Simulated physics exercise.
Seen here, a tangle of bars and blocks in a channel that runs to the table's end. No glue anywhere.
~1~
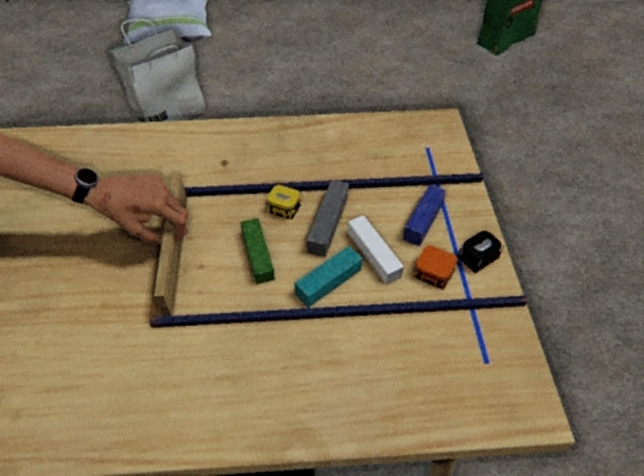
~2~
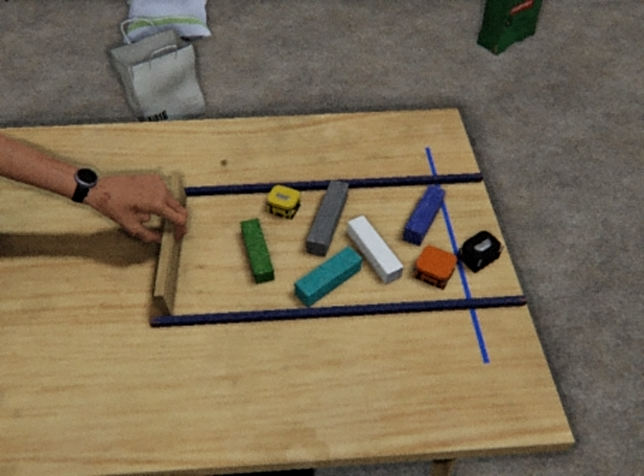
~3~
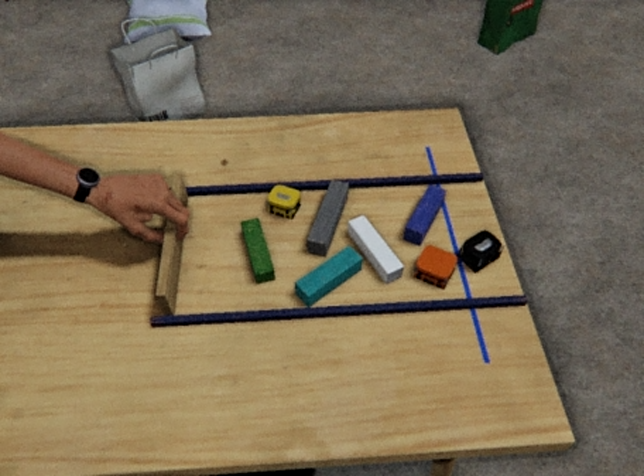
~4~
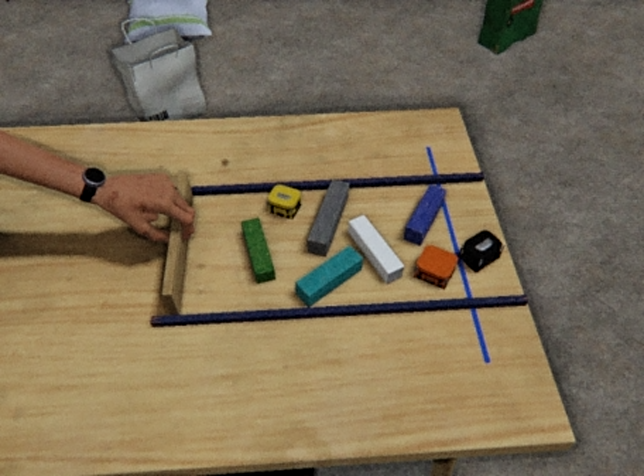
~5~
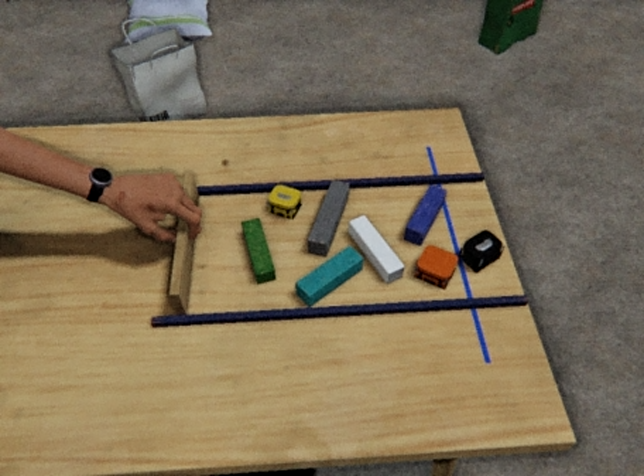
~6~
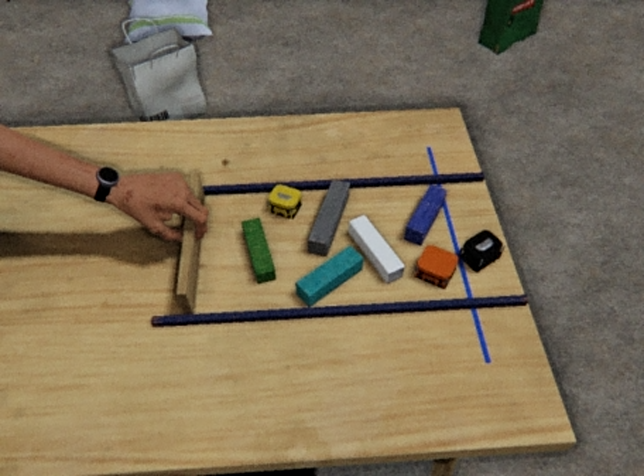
A hand slides a wooden board slightly right toward scattered colored blocks, which stay still.
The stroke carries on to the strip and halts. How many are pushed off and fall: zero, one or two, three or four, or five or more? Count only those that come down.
Outcome: The number that fall off is three or four.
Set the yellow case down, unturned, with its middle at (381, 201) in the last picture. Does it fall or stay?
It holds on.
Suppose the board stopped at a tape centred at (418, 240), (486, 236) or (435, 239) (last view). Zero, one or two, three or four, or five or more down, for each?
The falls would be one or two; five or over; either one or two.
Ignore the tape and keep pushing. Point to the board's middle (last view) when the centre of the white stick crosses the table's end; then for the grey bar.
Its middle is around (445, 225) and around (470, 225).
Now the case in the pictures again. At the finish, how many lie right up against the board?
3 of them.
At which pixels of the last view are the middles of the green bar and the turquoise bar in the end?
First (465, 237), then (495, 266).
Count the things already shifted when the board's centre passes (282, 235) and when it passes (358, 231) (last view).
The counts are 2 and 8.
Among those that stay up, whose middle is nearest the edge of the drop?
That is the grey bar.
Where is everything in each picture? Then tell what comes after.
In the first frame, black case (480, 251); blue bar (425, 215); orange case (435, 267); board (172, 241); tape (453, 239).
In the second frame, blue bar (425, 215); board (172, 241).
In the third frame, orange case (436, 267); green bar (258, 250).
In the fourth frame, black case (481, 251); turquoise bar (330, 276).
In the fifth frame, blue bar (426, 214); white stick (375, 249).
In the sixth frame, black case (481, 251); blue bar (426, 214); orange case (436, 267); board (192, 240); tape (454, 238).
Soon after, none off yet; black case at rest near (481, 251); blue bar at rest near (426, 214); orange case at rest near (436, 267).
Then, none off yet; black case at rest near (490, 249); blue bar moved a little near (450, 208); orange case moved about its own width near (480, 275).
At rest, the number that fall off is three or four; fallen, white stick, orange case, blue bar and black case.
